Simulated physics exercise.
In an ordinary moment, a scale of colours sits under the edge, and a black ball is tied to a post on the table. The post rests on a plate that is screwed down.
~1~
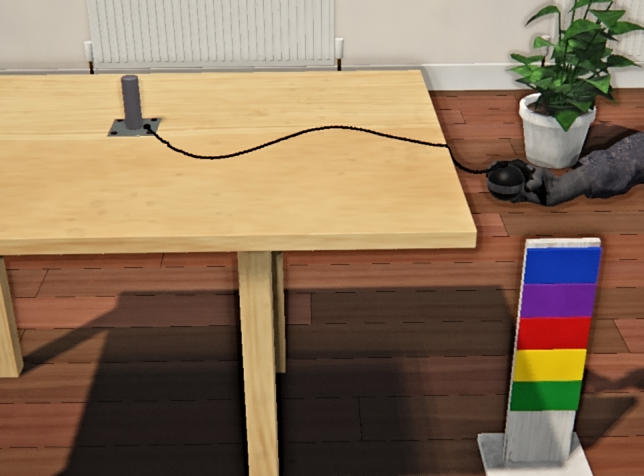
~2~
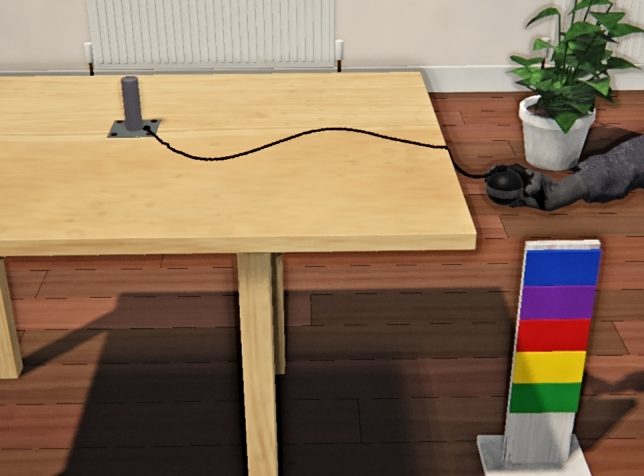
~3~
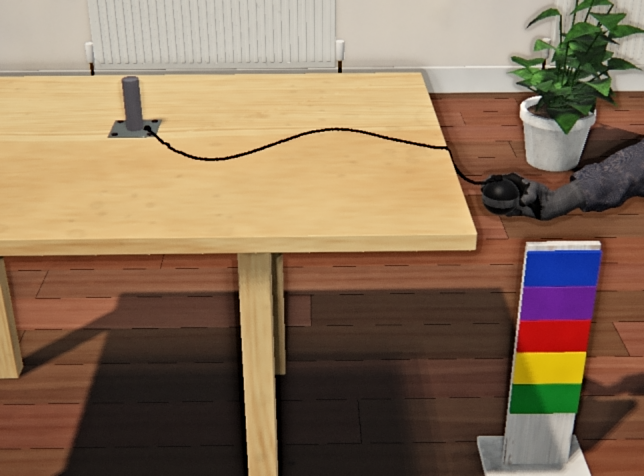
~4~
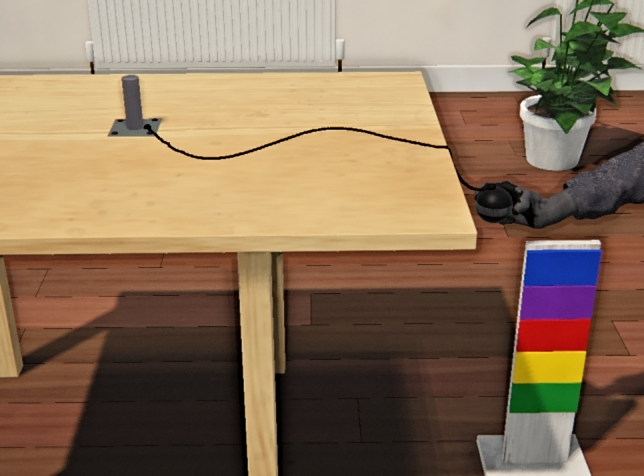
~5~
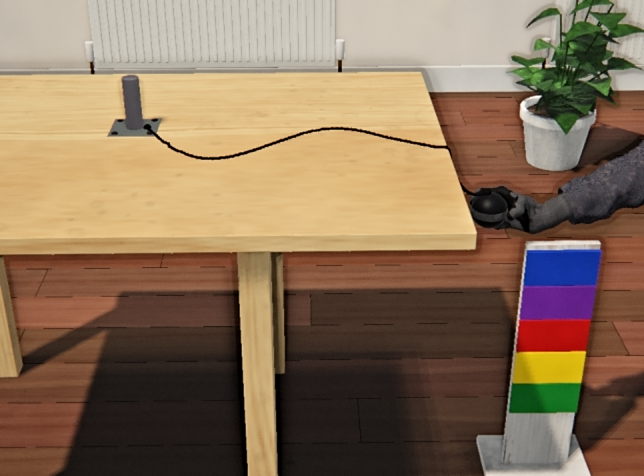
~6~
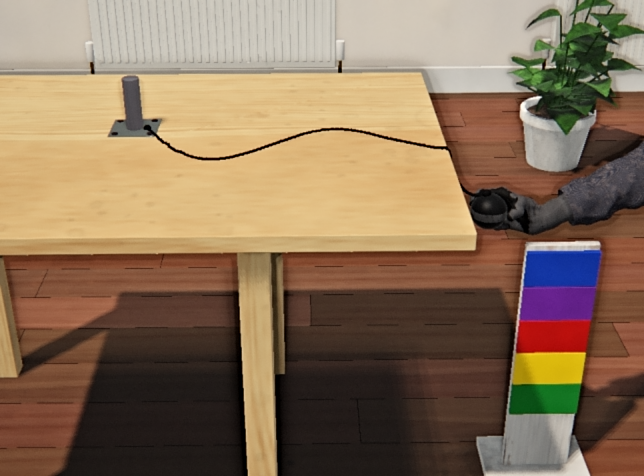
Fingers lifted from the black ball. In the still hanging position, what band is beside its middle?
Its centre hangs level with the purple band.
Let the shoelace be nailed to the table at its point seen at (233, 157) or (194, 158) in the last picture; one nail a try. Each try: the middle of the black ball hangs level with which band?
First try blue, second try blue.
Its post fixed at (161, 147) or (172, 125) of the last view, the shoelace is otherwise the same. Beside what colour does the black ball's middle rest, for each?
Taking the two spots in turn: Red, then red.
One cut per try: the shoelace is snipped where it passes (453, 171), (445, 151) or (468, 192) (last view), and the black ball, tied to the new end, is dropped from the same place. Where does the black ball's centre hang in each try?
Try by try, the places come out as (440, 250), (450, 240) and (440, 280).
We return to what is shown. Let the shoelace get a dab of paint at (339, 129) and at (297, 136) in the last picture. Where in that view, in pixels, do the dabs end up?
First: (404, 145). Second: (356, 142).
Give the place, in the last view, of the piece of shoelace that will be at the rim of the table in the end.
The point at (381, 137).
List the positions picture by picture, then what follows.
The first frame shows black ball (506, 183); blue (563, 267); purple (558, 301); red (554, 335); yellow (550, 367); green (546, 397).
The second frame shows black ball (505, 187); shoelace through (161, 141) (216, 159) (286, 140) (357, 131) (431, 146).
The third frame shows black ball (501, 197).
The fourth frame shows black ball (494, 205); shoelace through (161, 140) (217, 158) (286, 139) (358, 130) (431, 146).
The fifth frame shows black ball (489, 210).
The sixth frame shows black ball (489, 211); shoelace through (161, 140) (217, 159) (286, 140) (358, 131) (431, 147).
Soon after, ball near (430, 293); level with purple.
Then, ball near (456, 299); level with purple.
At rest, ball near (442, 298); level with purple. Its middle rests at the purple band.
